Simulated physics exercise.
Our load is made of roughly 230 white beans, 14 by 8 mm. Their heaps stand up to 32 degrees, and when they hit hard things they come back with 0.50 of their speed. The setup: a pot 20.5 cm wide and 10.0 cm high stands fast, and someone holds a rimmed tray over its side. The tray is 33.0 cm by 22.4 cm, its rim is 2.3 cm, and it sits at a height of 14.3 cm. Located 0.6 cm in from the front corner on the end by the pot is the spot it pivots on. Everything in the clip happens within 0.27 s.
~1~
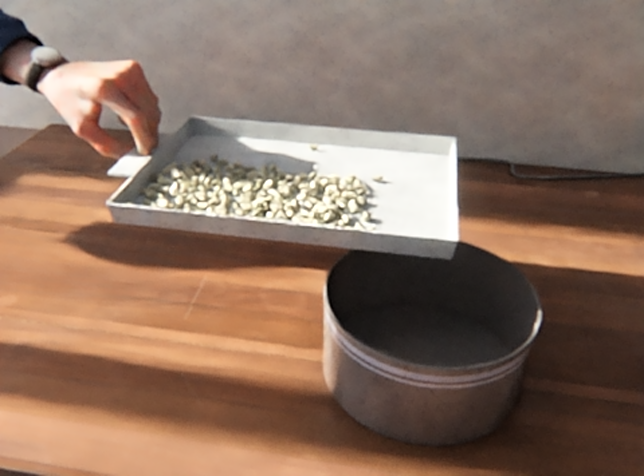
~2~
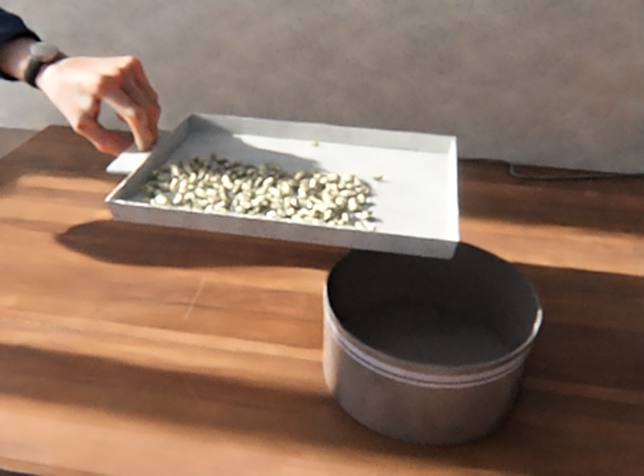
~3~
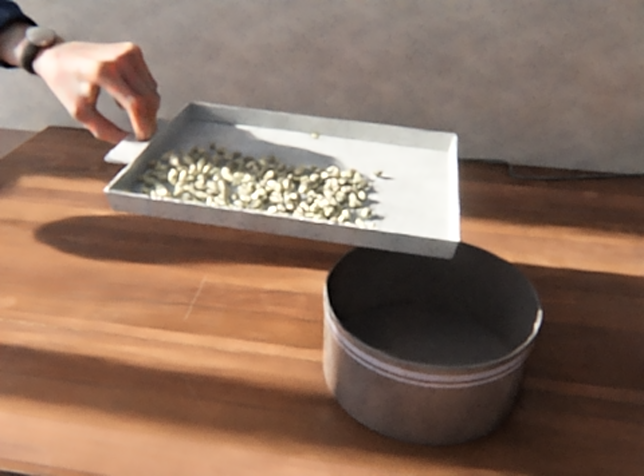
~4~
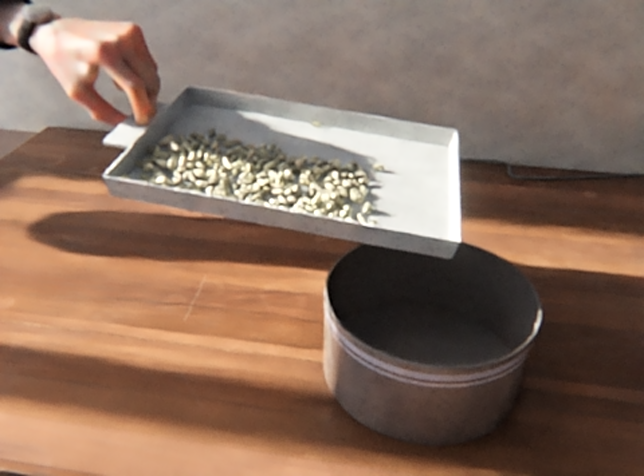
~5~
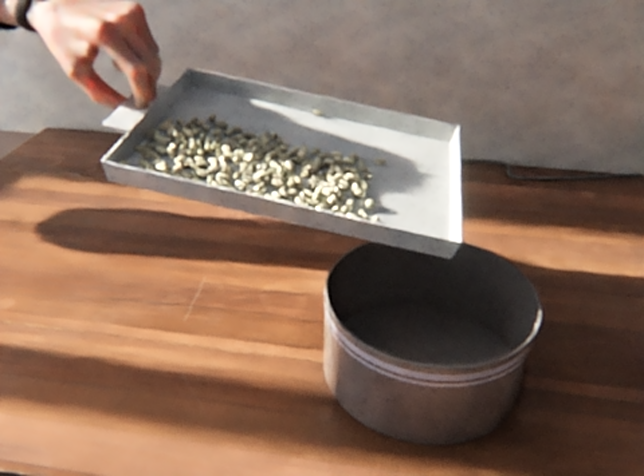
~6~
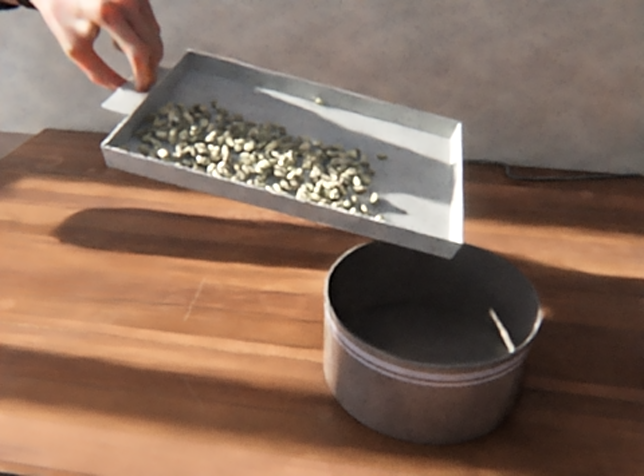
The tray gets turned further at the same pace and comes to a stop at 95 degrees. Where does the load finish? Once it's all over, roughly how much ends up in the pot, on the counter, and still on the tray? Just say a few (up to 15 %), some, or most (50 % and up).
Pot: Most, counter: A few, left on the tray: A few.
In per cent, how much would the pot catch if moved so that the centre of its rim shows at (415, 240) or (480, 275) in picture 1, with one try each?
About 0 percent the first time and about 100 percent the second.
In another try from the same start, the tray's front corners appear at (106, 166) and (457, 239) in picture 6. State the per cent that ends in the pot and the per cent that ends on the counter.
Pot 100, counter 0.
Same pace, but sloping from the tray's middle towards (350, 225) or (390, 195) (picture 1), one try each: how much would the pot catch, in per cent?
Near 95 and 50 per cent, in that order.
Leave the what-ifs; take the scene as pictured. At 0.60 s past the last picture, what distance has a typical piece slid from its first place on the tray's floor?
13 cm.
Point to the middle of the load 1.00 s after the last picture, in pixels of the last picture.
I'd put it close to (487, 253).
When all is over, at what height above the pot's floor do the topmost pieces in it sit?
About 3.0 centimetres.
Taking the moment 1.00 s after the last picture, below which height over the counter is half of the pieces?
Roughly 14 centimetres.
Then, 0.60 s after the last picture, tilt 52 degrees; the tray holds 100 %, the pot 0 %.
Then, 1.00 s after the last picture, tilt 77 degrees; the tray holds 50 %, the pot 45 %.
Then, 1.49 s after the last picture, tilt 95 degrees; the tray holds 5 %, the pot 90 %.
In the end, pot 95 %, counter 0 %, tray 0 %.
